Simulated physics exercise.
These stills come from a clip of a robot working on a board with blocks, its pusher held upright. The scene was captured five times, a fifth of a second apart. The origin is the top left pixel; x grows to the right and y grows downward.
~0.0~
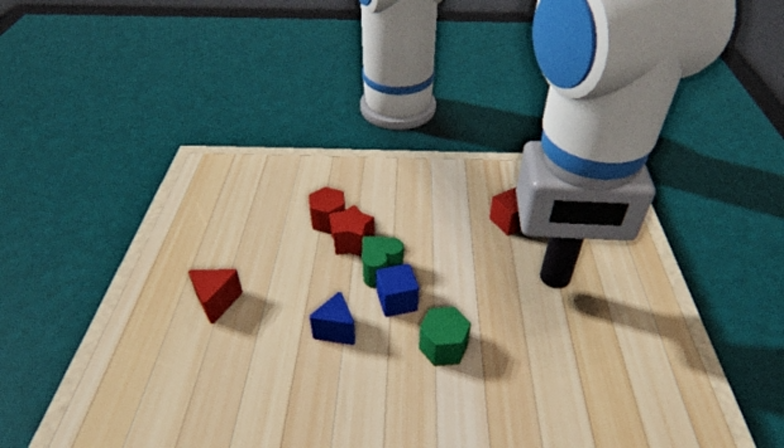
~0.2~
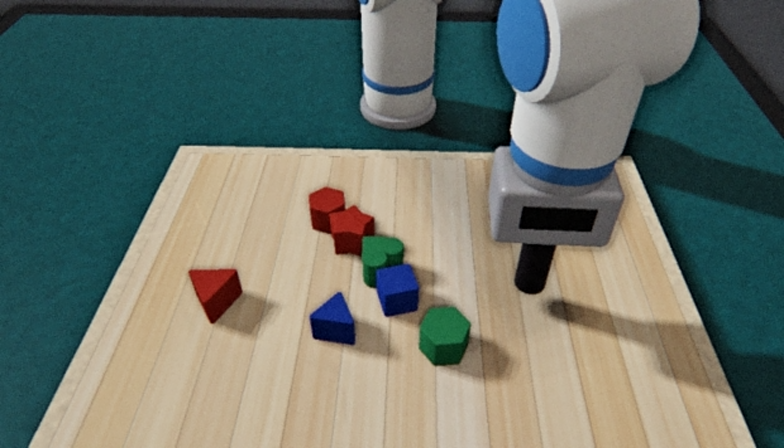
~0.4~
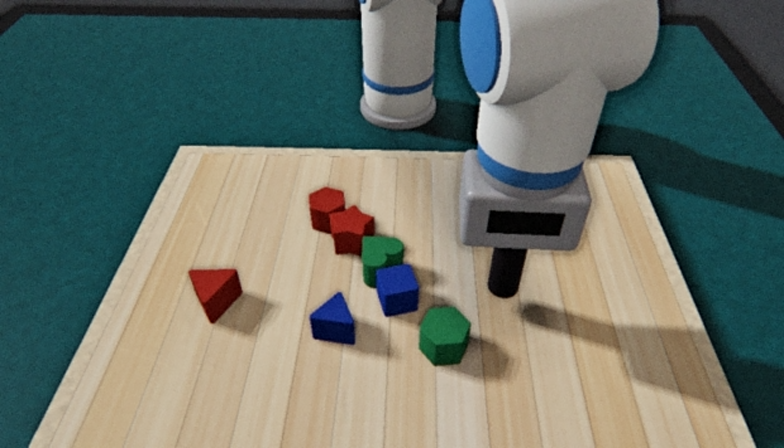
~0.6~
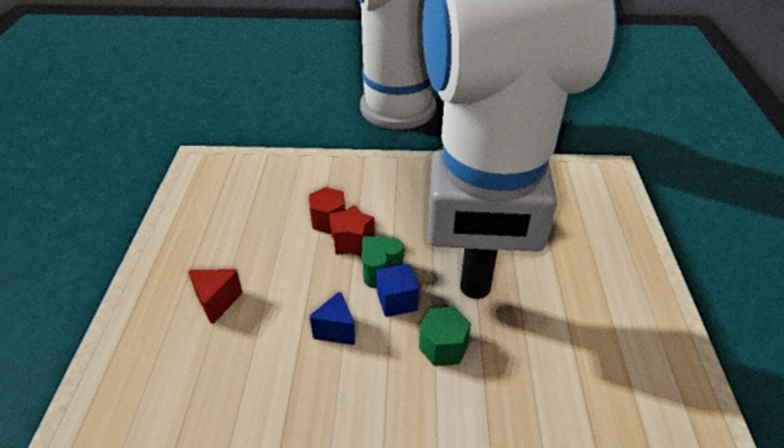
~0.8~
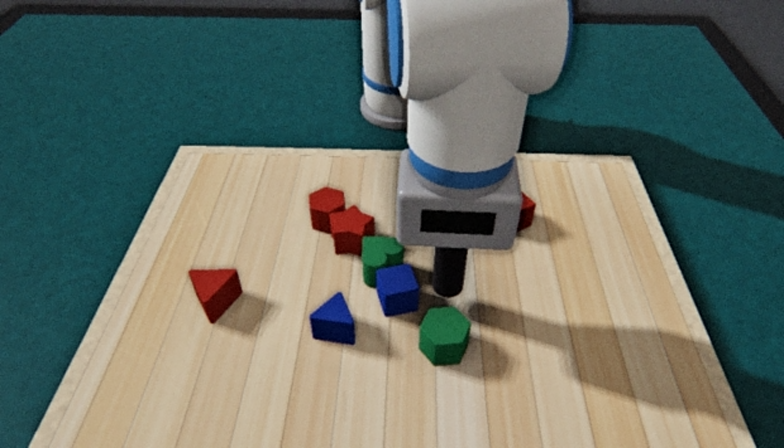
The footage shows a robot arm with a dark pusher moving steadily left across a wooden board toward a cluster of red, green and blue blocks, while the blocks stay where they are.
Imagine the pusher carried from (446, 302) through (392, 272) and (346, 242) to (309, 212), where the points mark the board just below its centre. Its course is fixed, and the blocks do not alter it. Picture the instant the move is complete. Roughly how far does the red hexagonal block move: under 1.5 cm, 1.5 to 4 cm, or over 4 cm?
The red hexagonal block moves over 4 cm.
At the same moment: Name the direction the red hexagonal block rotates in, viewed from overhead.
From above, the turn goes clockwise.
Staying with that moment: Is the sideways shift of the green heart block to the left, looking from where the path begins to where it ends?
Short answer: Yes.
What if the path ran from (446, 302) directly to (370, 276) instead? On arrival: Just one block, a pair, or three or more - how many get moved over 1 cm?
I predict three or more.
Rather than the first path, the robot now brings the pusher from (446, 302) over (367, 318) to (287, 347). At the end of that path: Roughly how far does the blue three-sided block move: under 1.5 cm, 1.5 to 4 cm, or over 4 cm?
Covers over 4 cm.
On the path given first. One third of the way, pusher (392, 255); red hexagonal block (325, 197); red star-shaped block (345, 218); green heart block (364, 243), turned 30° anticlockwise; blue square block (386, 278), turned 35° anticlockwise.
Two thirds of the way, pusher (344, 226); red hexagonal block (320, 189), turned 45° clockwise; red star-shaped block (309, 213), turned 40° clockwise; green heart block (327, 239), turned 95° anticlockwise; blue square block (386, 278), turned 35° anticlockwise.
At the end, pusher (307, 196); red hexagonal block (310, 170), turned 85° clockwise; red star-shaped block (285, 206); green heart block (327, 239), turned 95° anticlockwise; blue square block (386, 278), turned 35° anticlockwise.
